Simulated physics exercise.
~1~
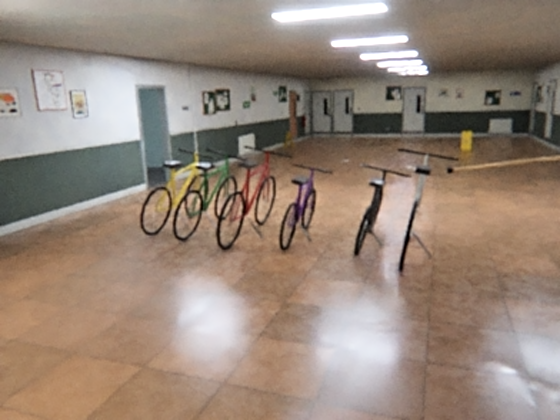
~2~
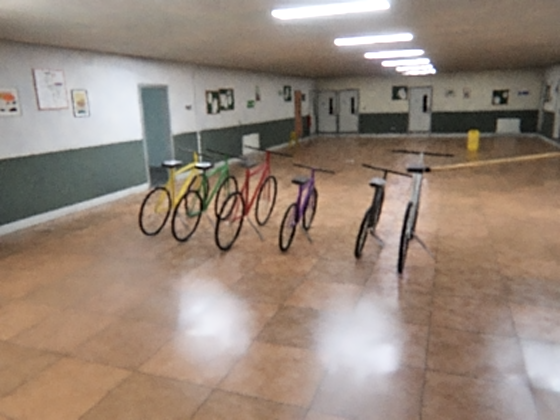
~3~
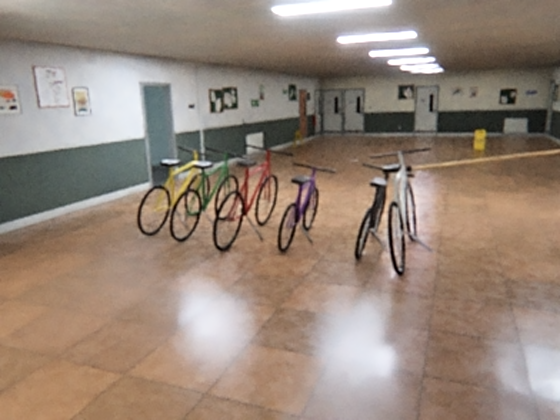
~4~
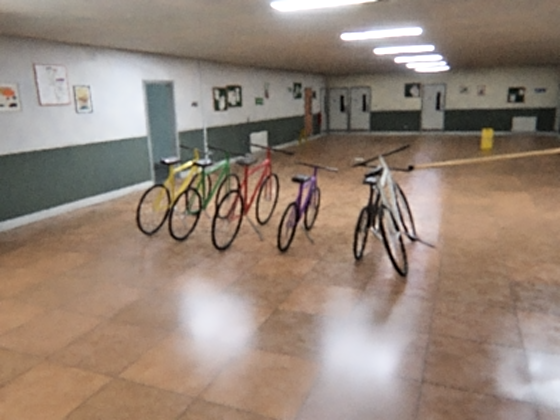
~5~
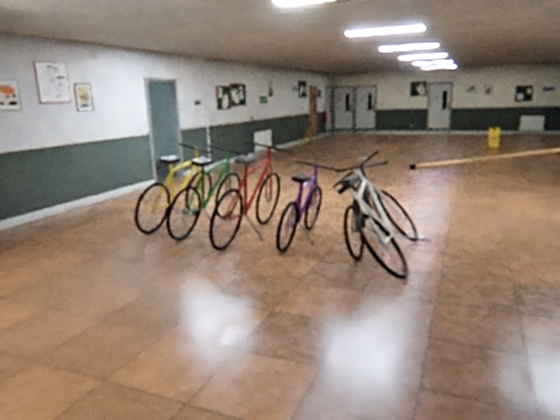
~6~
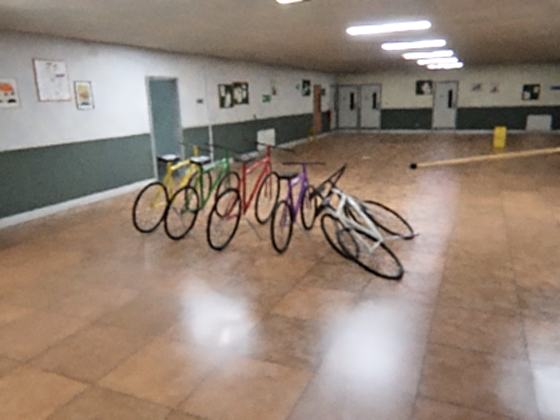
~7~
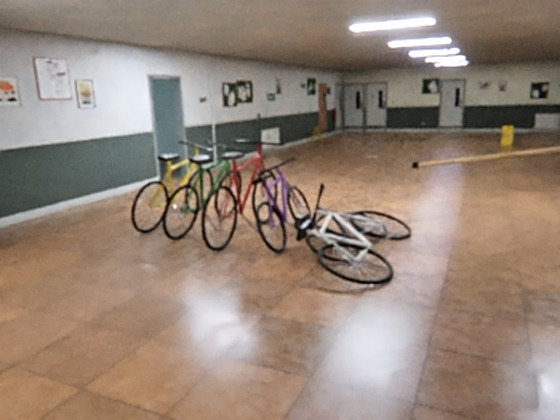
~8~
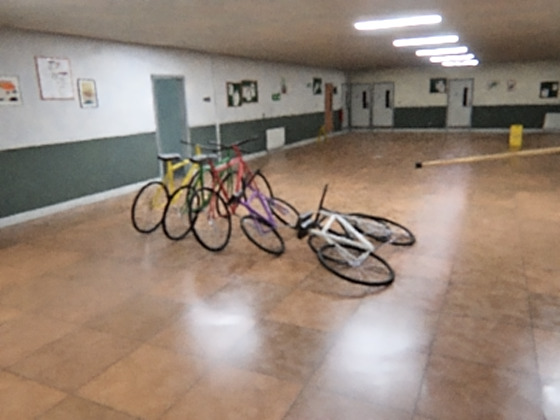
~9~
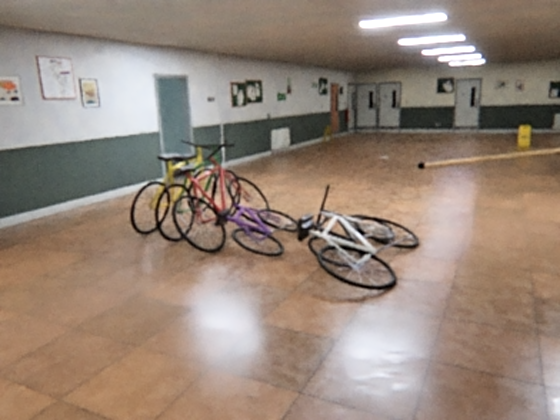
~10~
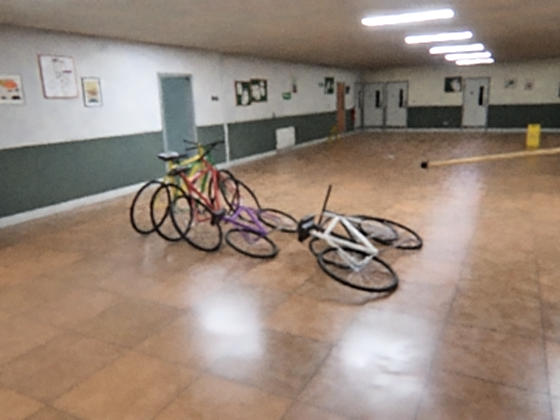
In a wide tiled hall, parked bicycles topple leftward one after another, leaving the yellow one standing.
